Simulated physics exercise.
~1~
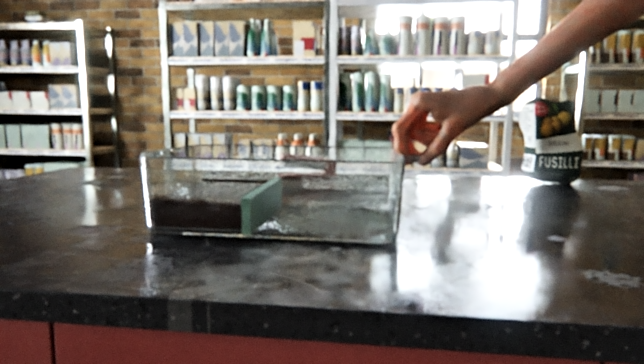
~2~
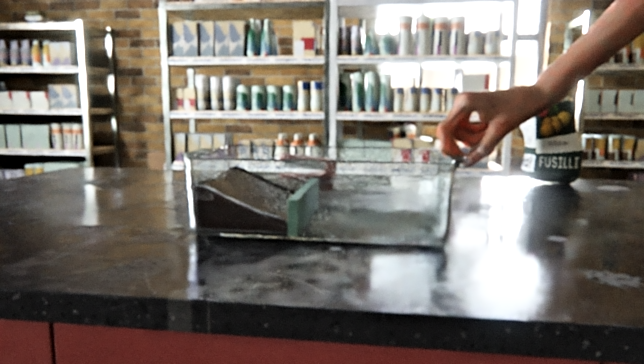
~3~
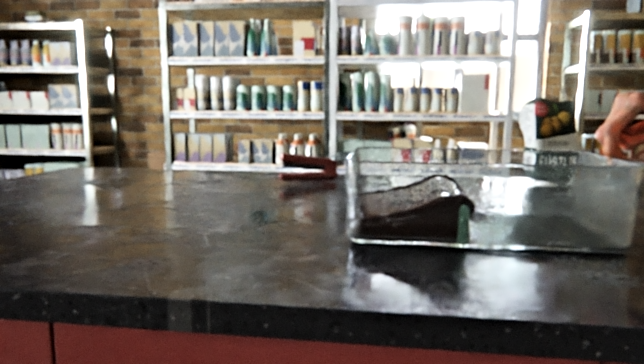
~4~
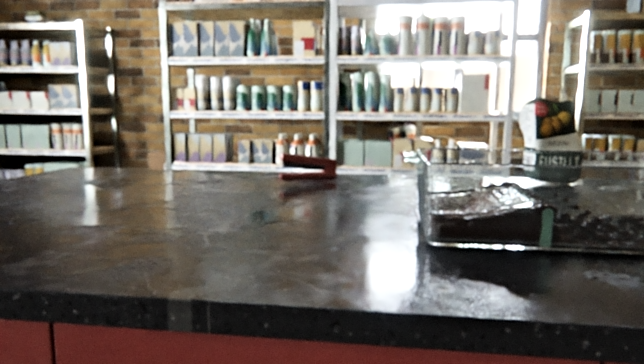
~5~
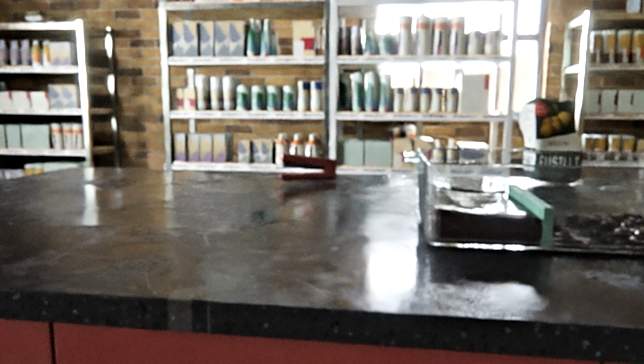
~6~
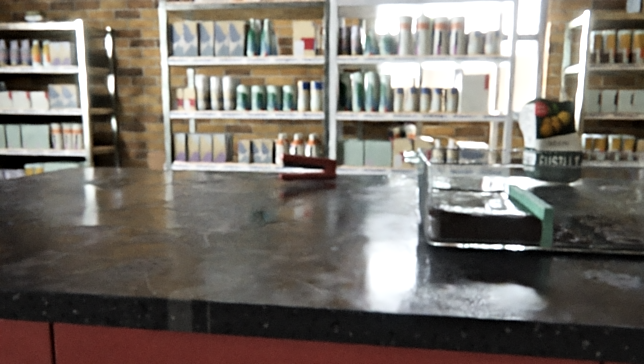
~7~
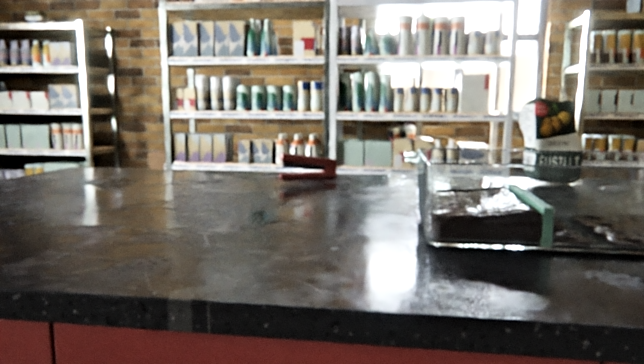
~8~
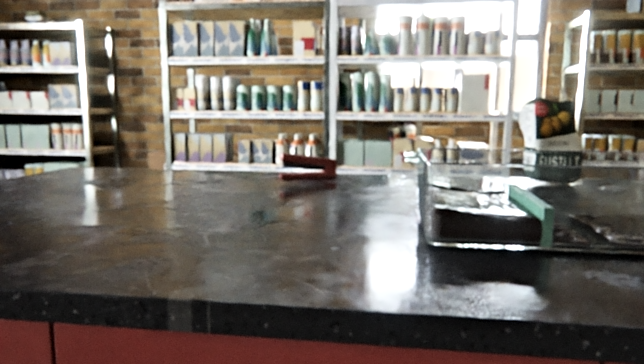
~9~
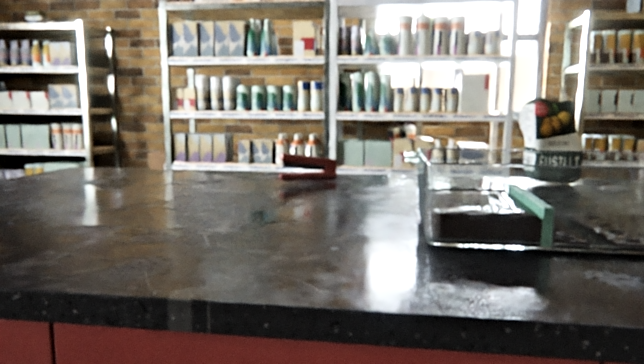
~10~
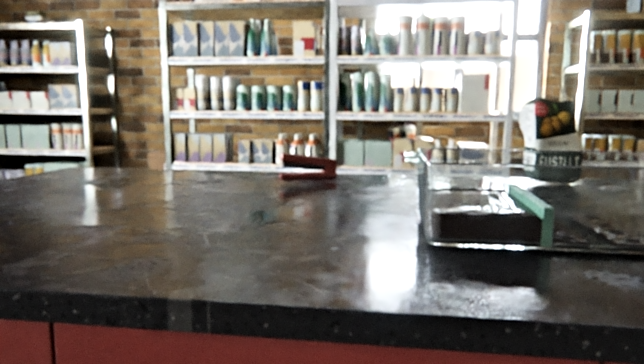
On a dark countertop before shelves of cans, a hand pulled a divided glass tub to the right, making the dark coffee in its left half surge and spill partly over the low green wall, before it settled with some on the right.
